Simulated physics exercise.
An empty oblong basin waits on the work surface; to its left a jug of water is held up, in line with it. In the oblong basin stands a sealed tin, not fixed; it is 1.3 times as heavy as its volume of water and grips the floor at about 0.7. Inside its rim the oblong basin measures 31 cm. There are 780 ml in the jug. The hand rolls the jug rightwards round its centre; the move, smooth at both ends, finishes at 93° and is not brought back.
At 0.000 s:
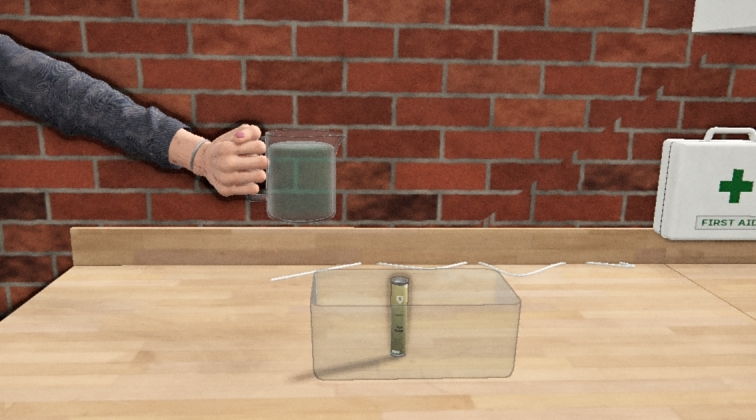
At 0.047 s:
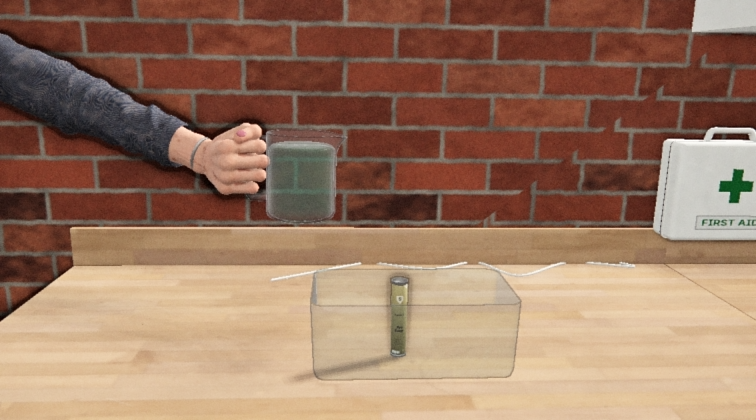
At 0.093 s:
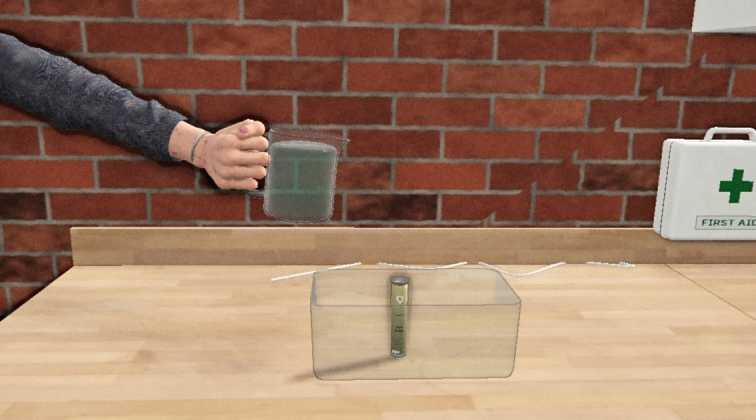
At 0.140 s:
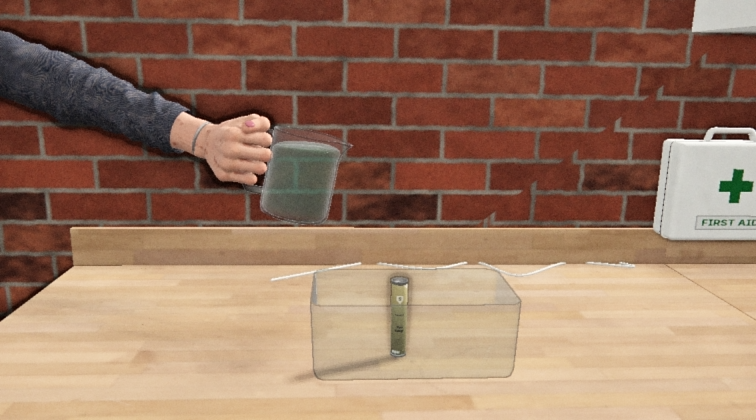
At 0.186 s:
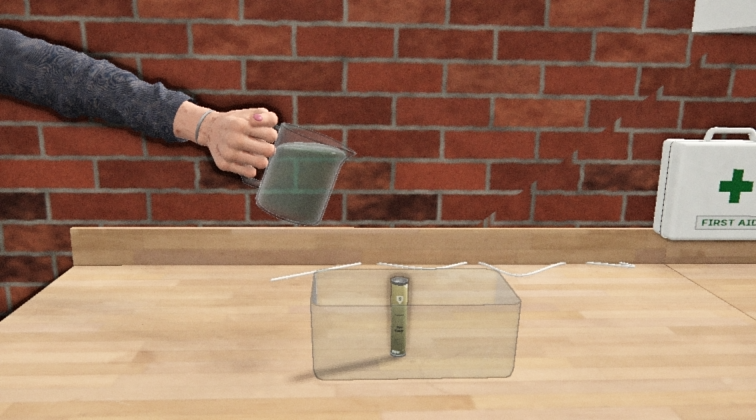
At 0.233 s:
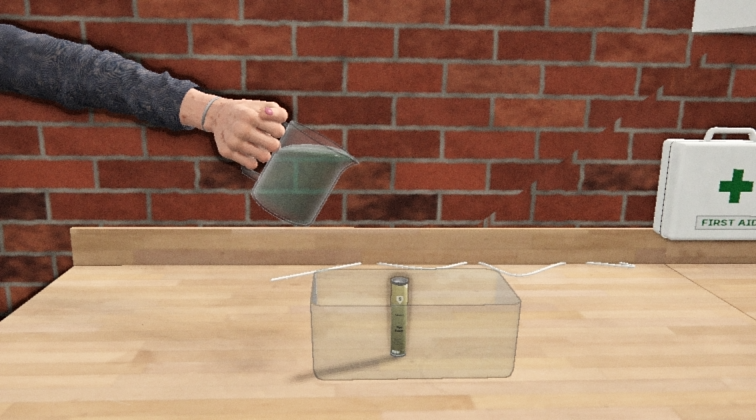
A hand held up a clear jug of water beside a brick wall, then smoothly tilted it to the right, while a see-through oblong basin and a small upright tin stayed still on the wooden worktop.
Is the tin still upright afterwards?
It topples.
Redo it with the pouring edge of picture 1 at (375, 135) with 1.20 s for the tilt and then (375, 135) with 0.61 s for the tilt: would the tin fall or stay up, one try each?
First it keeps standing; then it stays up.
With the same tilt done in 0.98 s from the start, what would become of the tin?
The tin falls.
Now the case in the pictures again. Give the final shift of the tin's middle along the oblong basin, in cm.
Some 8.5 cm.
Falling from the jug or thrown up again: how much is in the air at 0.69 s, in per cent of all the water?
Some 26 per cent.
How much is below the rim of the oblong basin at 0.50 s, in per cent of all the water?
Some 5 per cent.
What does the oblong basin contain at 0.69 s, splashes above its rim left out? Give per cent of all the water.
Near 42 in a hundred.
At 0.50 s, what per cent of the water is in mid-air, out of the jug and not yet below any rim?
About 26 per cent.
After 0.50 s the tilt is 85° and 69 per cent is still to pour; the tin stands where it began.
After 0.69 s the tilt is 93° and 32 per cent is still to pour; the tin stands where it began.
After 0.89 s the tilt is 93° and 14 per cent is still to pour; the tin lies on its side.
After 1.11 s the tilt is 93° and 7 per cent is still to pour; the tin lies on its side.
In the end the tin lies on its side.
